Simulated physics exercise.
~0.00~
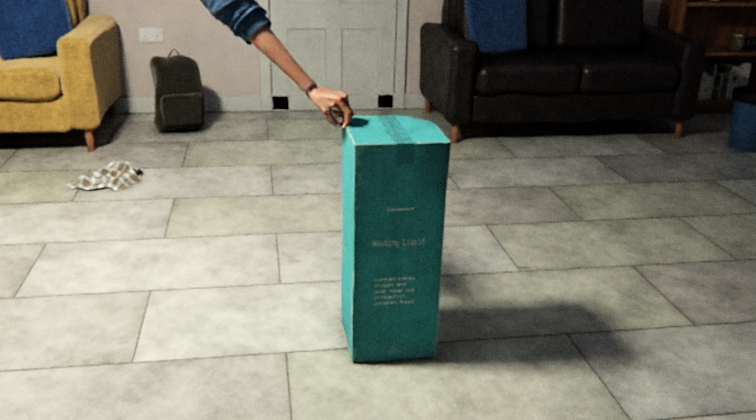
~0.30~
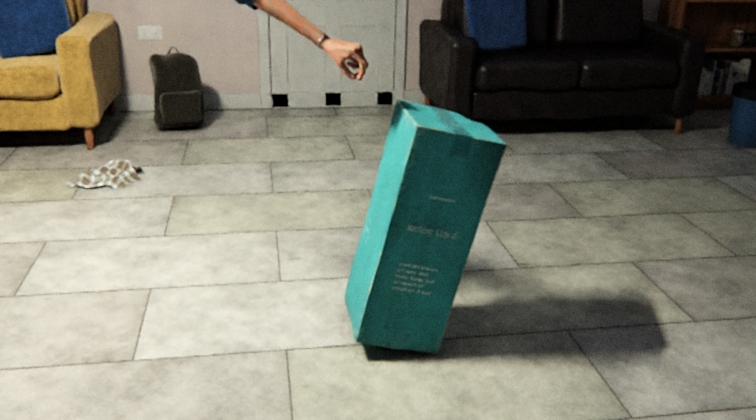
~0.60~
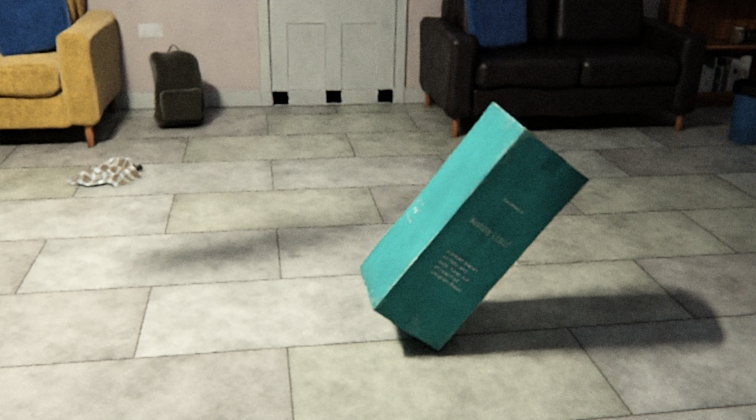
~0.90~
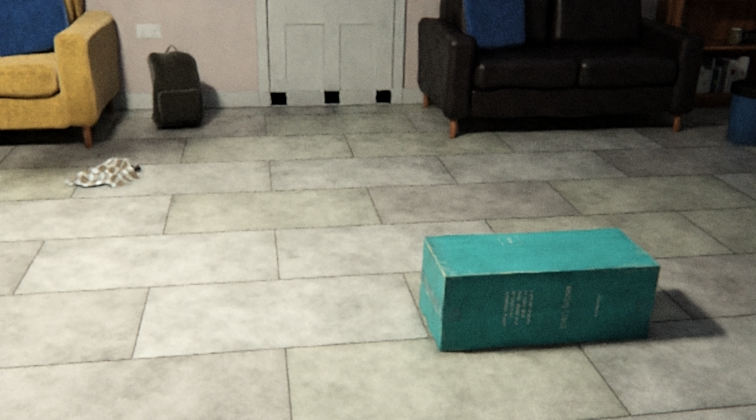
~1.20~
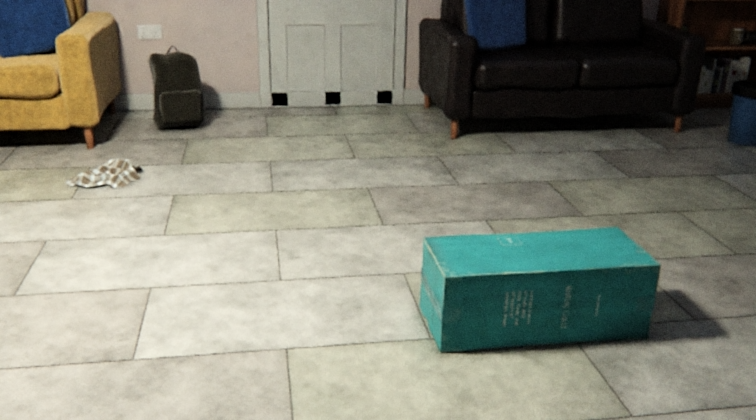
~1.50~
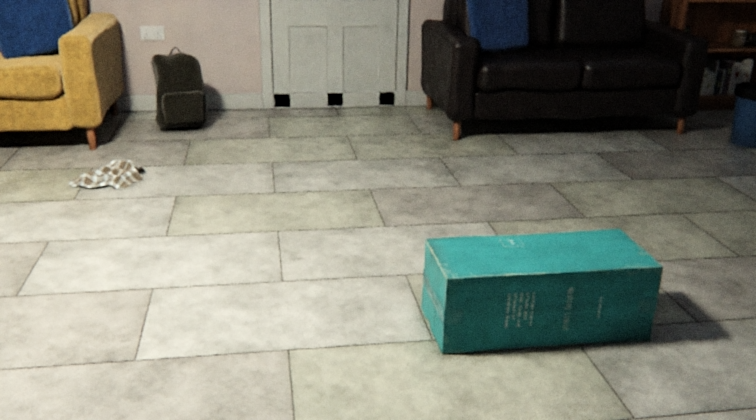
At first, a tall turquoise parcel stands upright on a grey tiled floor, with a hand touching the top of it near its left edge. The parcel tips to the right as the hand lets go and draws back toward the upper left. With the hand gone from view, the parcel leans much further, balanced on its lower edge. It does not rock back but falls over to the right, landing on its side. It then lies still on the tiles, in front of the yellow armchair, grey backpack and dark sofa.
